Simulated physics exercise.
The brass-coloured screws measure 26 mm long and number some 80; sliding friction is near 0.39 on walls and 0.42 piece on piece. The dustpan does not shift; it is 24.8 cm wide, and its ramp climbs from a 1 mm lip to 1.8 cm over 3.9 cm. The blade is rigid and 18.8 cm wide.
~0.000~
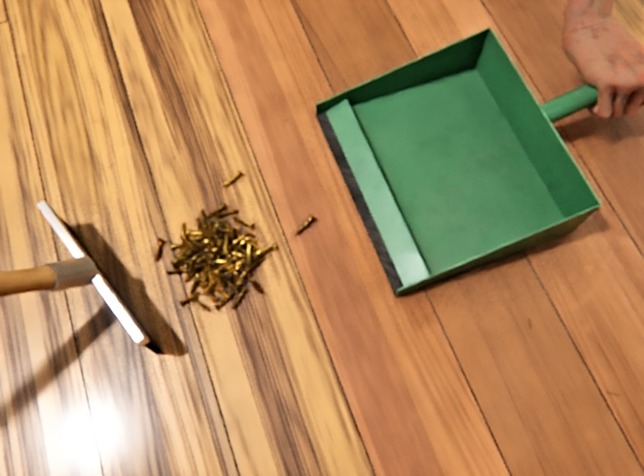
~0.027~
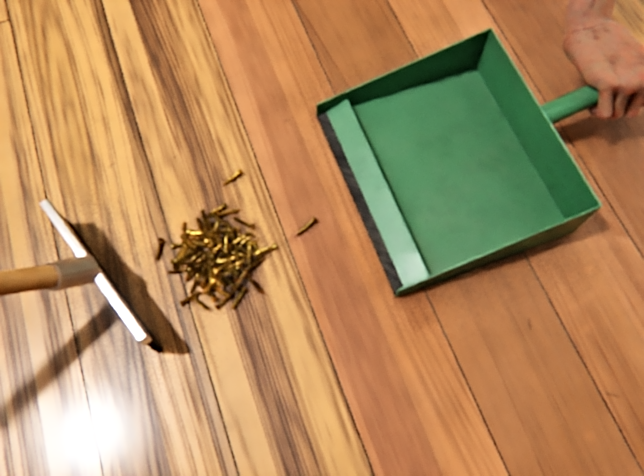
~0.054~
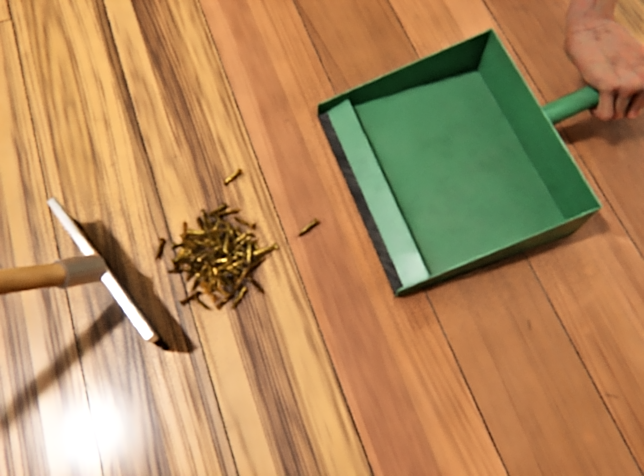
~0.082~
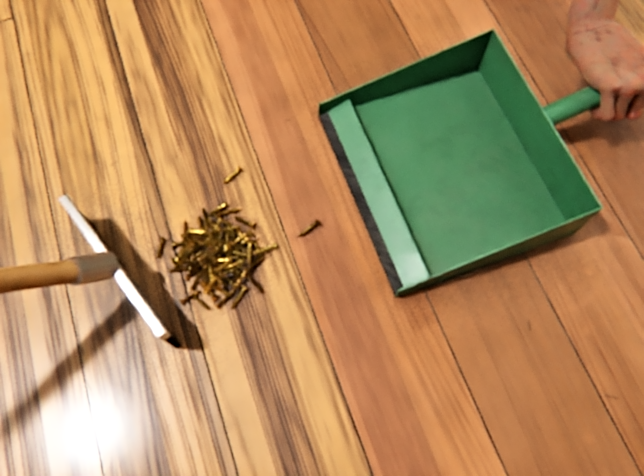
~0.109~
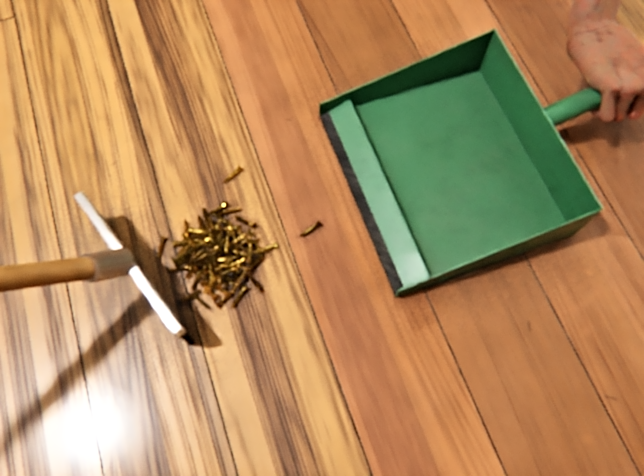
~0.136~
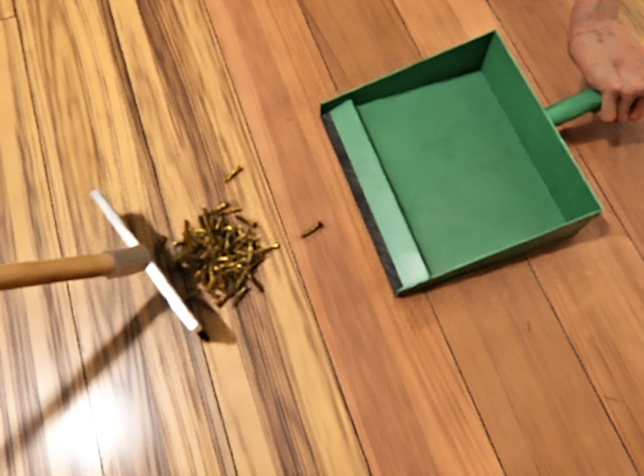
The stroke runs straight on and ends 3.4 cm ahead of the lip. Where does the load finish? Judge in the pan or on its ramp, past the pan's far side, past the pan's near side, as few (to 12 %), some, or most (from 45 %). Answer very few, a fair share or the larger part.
Pan: Very few, far side: Very few, near side: Very few.
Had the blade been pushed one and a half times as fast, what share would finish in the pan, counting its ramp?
In that case some 10 per cent.
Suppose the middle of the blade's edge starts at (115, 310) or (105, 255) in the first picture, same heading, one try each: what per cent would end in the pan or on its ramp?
Some 0 and 0 per cent.
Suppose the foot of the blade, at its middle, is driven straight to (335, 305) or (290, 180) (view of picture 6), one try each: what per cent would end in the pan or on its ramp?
Some 0 and 10 per cent.
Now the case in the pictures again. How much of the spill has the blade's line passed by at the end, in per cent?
Roughly 10 per cent.
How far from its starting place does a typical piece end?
Some 14 cm.
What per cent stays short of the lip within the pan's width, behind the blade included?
Some 100 per cent.
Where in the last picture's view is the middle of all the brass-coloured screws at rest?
At about (321, 210).
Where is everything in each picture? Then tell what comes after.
In the first frame, blade from (142, 340) to (47, 210), moved 0.0 cm, 0 of the pieces shifted so far; middle of the pieces at (217, 251); pan at (454, 166).
In the second frame, blade from (145, 339) to (50, 208), moved 0.2 cm, 0 of the pieces shifted so far; middle of the pieces at (217, 251).
In the third frame, blade from (151, 337) to (57, 206), moved 0.9 cm, 1 of the pieces shifted so far; middle of the pieces at (217, 250).
In the fourth frame, blade from (163, 334) to (69, 204), moved 2.0 cm, 2 of the pieces shifted so far; middle of the pieces at (218, 250).
In the fifth frame, blade from (179, 331) to (84, 201), moved 3.5 cm, 2 of the pieces shifted so far; middle of the pieces at (218, 249).
In the sixth frame, blade from (195, 327) to (100, 198), moved 5.1 cm, 2 of the pieces shifted so far; middle of the pieces at (219, 249); pan at (457, 168). Its pace works out near 0.59 m/s, heading 10 degrees towards the viewer's side.
After 0.29 s, middle of the blade 15 cm from the lip; 0 % over the lip, far side 0 %, near side 0 %.
After 0.40 s, middle of the blade 9 cm from the lip; 0 % over the lip, far side 0 %, near side 0 %.
After 0.63 s, middle of the blade 7 cm from the lip; 0 % over the lip, far side 0 %, near side 0 %.
In the end, at 1.6 s, pan 0 %, far side 0 %, near side 0 %, in front of the lip or behind the blade 100 %.
